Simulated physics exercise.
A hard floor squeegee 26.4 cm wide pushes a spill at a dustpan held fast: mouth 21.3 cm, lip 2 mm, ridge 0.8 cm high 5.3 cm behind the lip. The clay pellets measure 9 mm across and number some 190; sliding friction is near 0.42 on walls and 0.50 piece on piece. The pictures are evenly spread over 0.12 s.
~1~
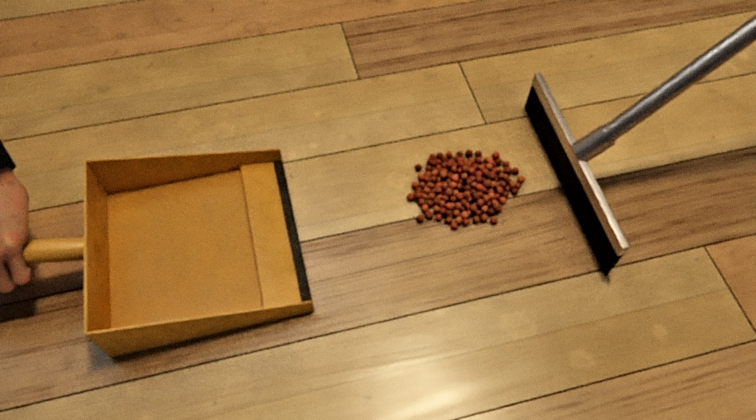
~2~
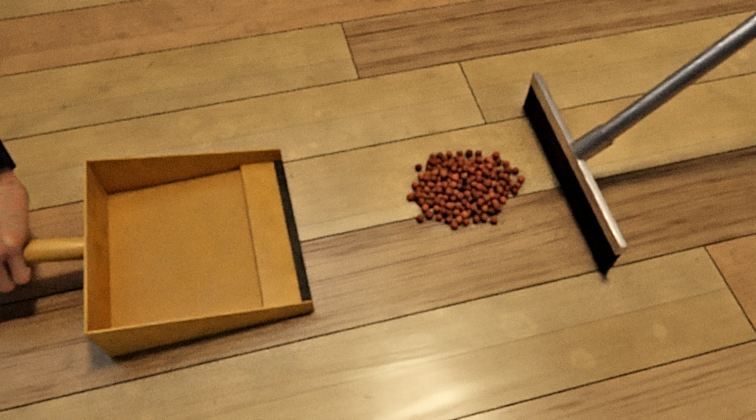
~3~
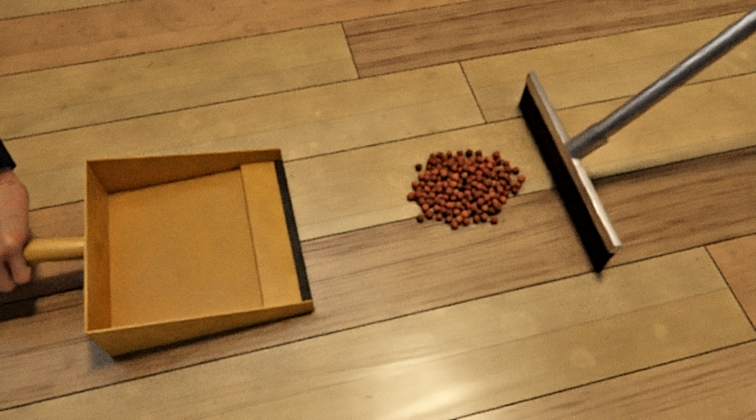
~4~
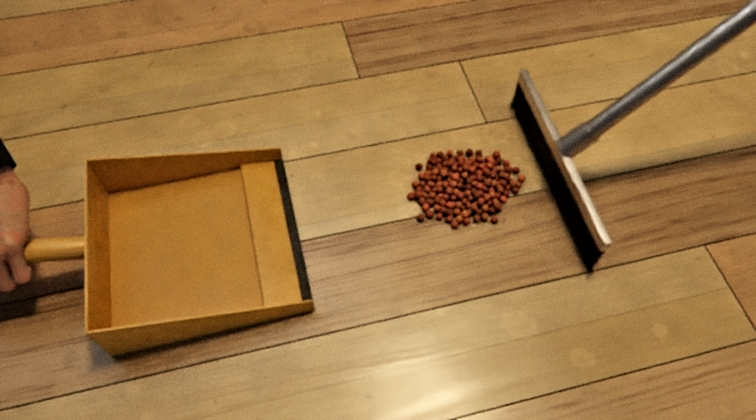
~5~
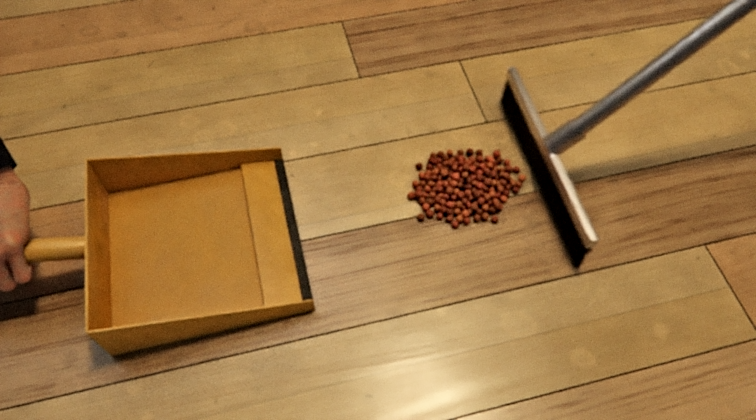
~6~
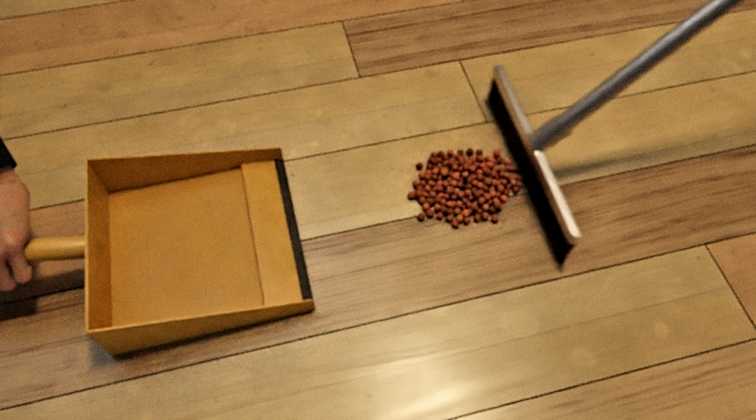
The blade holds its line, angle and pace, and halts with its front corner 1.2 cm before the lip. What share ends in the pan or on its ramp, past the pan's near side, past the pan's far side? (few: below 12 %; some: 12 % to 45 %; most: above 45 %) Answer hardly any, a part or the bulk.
Pan a part, near side hardly any, far side a part.
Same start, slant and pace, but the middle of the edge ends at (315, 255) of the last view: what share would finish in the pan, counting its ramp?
About 70 per cent.
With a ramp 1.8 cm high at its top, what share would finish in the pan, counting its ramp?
Then about 35 per cent.
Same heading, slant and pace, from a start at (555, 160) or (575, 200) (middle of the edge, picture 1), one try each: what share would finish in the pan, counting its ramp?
About 30 and 50 per cent.
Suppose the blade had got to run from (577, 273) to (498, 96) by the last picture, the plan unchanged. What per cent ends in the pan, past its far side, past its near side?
Pan 65, far 10, near 10.
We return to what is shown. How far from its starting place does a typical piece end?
Roughly 26 cm.
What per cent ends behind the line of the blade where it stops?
About 20 per cent.
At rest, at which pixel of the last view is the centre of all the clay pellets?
At about (266, 186).
Then, 0.20 s after the last picture, middle of the blade 15 cm from the lip; 0 % over the lip, far side 10 %, near side 0 %.
Then, 0.32 s after the last picture, middle of the blade 6 cm from the lip; 0 % over the lip, far side 25 %, near side 5 %.
Then, 0.58 s after the last picture, middle of the blade 1 cm from the lip; 40 % over the lip, far side 30 %, near side 5 %.
In the end, pan 40 %, near side 5 %, far side 30 %, in front of the lip or behind the blade 25 %.
